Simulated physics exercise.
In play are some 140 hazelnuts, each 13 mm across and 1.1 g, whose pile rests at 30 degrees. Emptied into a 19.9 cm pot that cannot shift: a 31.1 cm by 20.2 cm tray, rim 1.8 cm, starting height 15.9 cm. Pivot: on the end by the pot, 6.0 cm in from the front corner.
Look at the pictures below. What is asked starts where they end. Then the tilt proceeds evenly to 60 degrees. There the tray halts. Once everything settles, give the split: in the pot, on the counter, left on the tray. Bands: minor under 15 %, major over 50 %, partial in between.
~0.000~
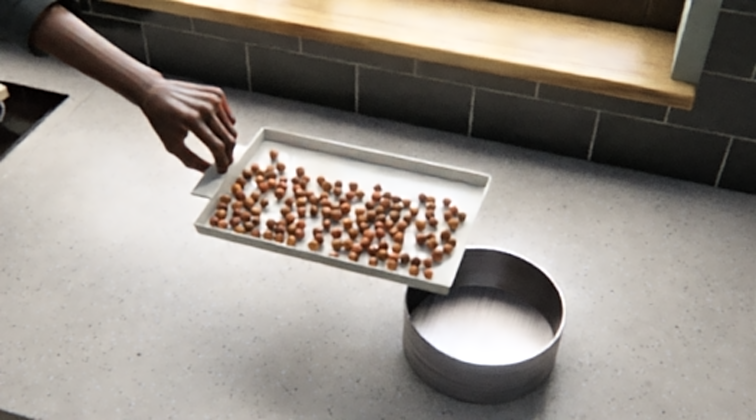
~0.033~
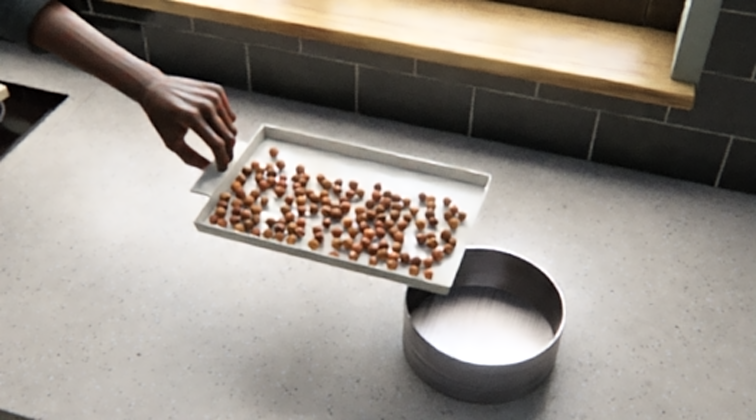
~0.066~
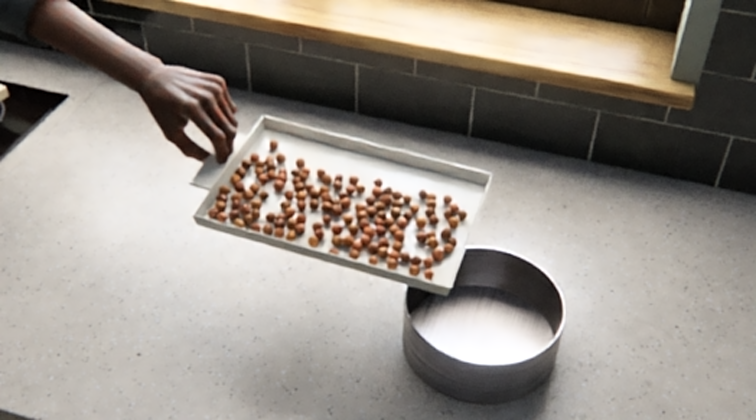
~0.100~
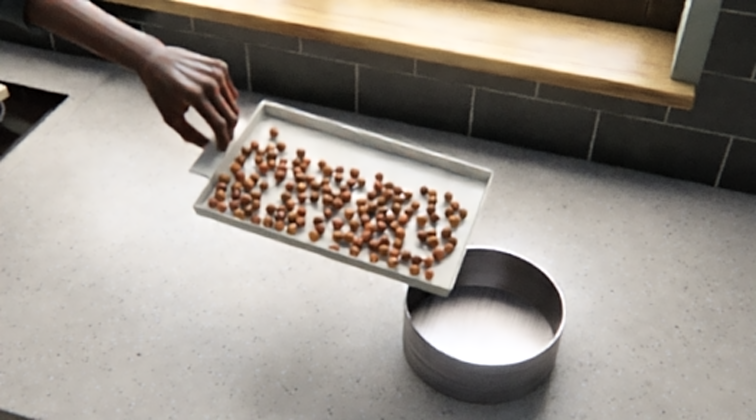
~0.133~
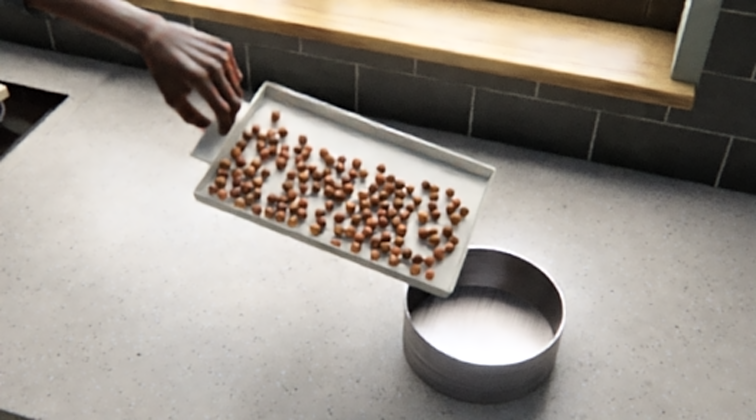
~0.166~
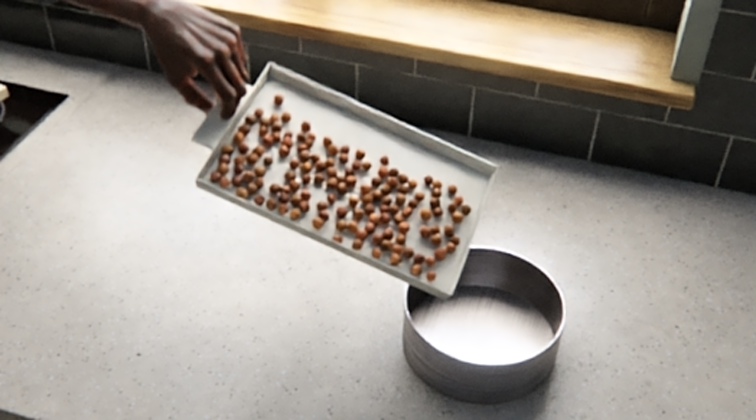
Pot: Partial, counter: Partial, left on the tray: Partial.
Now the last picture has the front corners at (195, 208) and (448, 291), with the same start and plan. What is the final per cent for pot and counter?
You'd end with pot at 0 and counter at 5.
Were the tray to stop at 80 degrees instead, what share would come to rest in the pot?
Roughly 40 percent.
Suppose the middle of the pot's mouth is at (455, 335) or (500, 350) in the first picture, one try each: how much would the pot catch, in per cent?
55 and 60 %.
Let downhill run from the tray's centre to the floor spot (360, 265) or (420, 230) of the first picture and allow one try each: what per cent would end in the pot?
Near 0 and 45 percent, in that order.
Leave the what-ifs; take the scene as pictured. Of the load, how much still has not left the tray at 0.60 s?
I'd say close to 60 per cent.
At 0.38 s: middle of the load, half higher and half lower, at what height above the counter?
Median height: Approx. 24 cm.
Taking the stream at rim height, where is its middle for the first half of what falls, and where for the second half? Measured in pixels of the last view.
First half close to (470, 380), second half close to (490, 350).
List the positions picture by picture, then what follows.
In the first picture, tray tilt 0 degrees, front corners at (196, 222) and (448, 283); middle of the pieces at (336, 216); pot at (485, 301).
In the second picture, tray tilt 1 degrees, front corners at (196, 220) and (448, 284); middle of the pieces at (336, 215).
In the third picture, tray tilt 3 degrees, front corners at (196, 214) and (448, 285), lowest corner right front; middle of the pieces at (337, 211).
In the fourth picture, tray tilt 7 degrees, front corners at (196, 203) and (449, 287), lowest corner right front; middle of the pieces at (337, 205).
In the fifth picture, tray tilt 13 degrees, front corners at (196, 190) and (450, 289), lowest corner right front; middle of the pieces at (339, 197).
In the sixth picture, tray tilt 19 degrees, front corners at (199, 177) and (450, 292), lowest corner right front; middle of the pieces at (342, 190); pot at (485, 301). The tray's pace is about 180 degrees a second.
Then, at 0.30 s, tilt 43 degrees; the tray holds 100 %, the pot 0 %.
After 0.38 s, tilt 56 degrees; the tray holds 100 %, the pot 0 %.
After 0.60 s, tilt 60 degrees; the tray holds 60 %, the pot 5 %.
By 1.9 s all is still; pot 25 %, counter 40 %, tray 35 %.
